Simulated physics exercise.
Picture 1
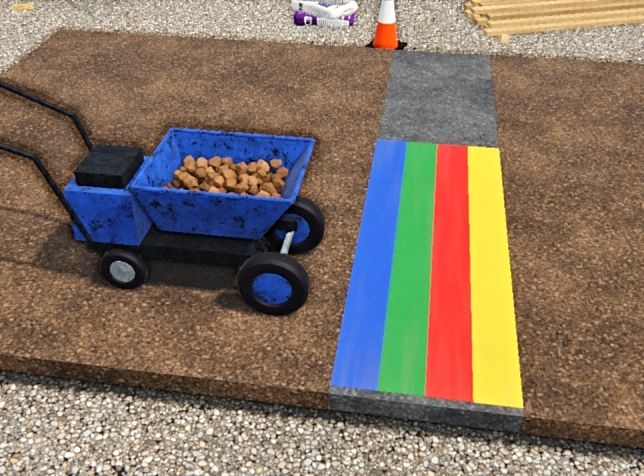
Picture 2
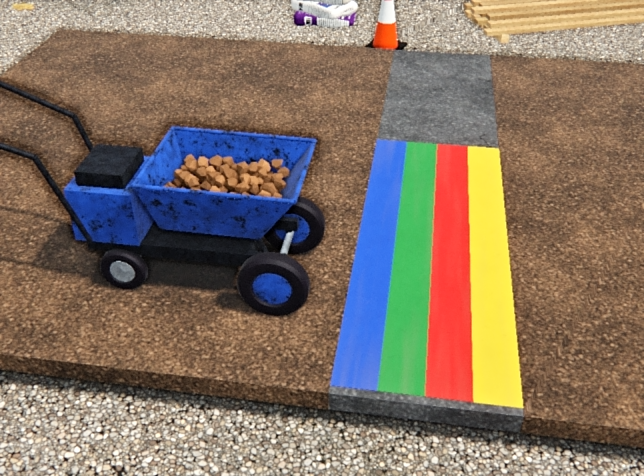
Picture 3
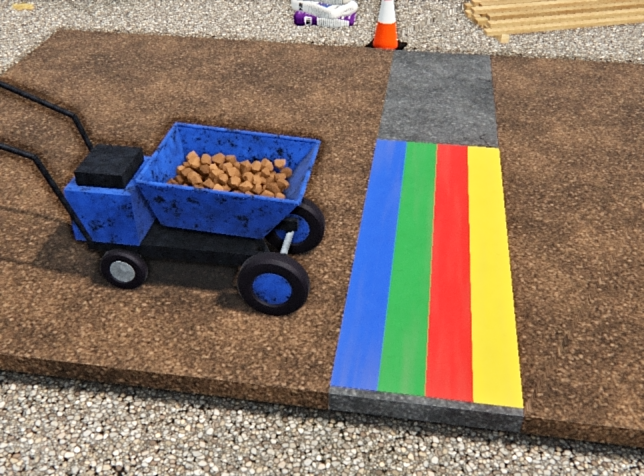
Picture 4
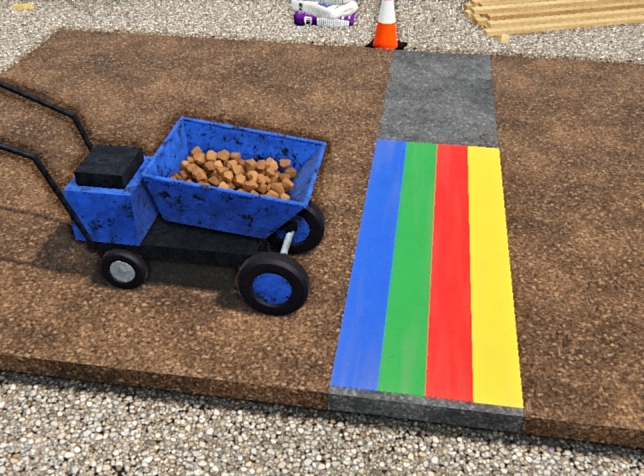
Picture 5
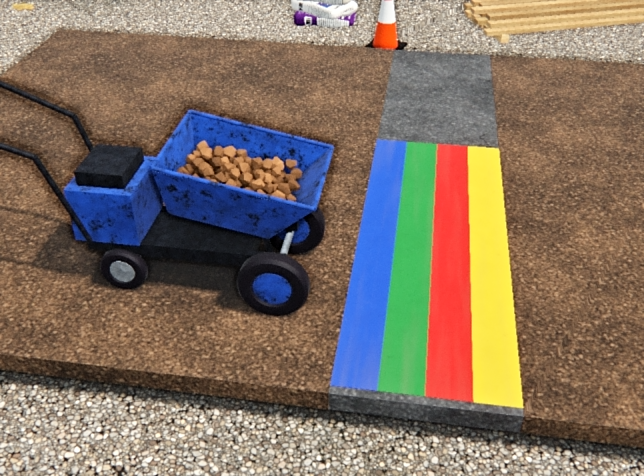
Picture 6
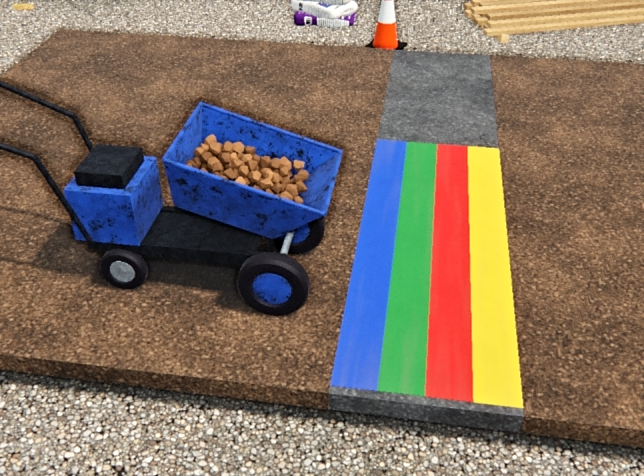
The footage shows a blue motor barrow loaded with brown clods standing still on a brown pad, left of blue, green, red and yellow bands, as its skip starts level and gradually tilts toward the right, its rear rising.
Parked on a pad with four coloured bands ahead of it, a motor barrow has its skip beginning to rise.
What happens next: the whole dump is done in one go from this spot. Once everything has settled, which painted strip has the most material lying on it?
Most of it lies on the green strip.
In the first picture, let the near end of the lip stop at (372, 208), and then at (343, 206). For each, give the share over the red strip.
First some 20, then 50 per cent.
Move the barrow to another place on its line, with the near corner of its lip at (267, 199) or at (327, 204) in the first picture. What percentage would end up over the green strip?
Position 1 near 40 %, position 2 near 20 %.
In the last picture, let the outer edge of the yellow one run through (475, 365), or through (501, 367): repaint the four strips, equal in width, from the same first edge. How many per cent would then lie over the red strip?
The first case gives around 30 %, the second around 30 %.
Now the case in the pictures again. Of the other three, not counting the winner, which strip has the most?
In second place: Red.
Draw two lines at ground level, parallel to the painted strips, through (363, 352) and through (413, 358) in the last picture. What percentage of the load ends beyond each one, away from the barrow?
Around 100 per cent for the first, around 50 per cent for the second.
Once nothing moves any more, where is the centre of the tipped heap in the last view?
Last view, resting centre - approx. (420, 286).
Shortly afterwards, skip tipped steeply; the whole lot in the skip.
Next, skip tipped right over; the bulk in the skip; a little over the green strip; only a few over the red strip; only a few falling.
Some moments later, skip tipped right over; a little in the skip; only a few over the blue strip; near half over the green strip; near a quarter over the red strip; a little over the yellow strip; only a few off the paint.
In the end, skip tipped right over; only a few in the skip; a little over the blue strip; near half over the green strip; near a quarter over the red strip; a little over the yellow strip; only a few off the paint.
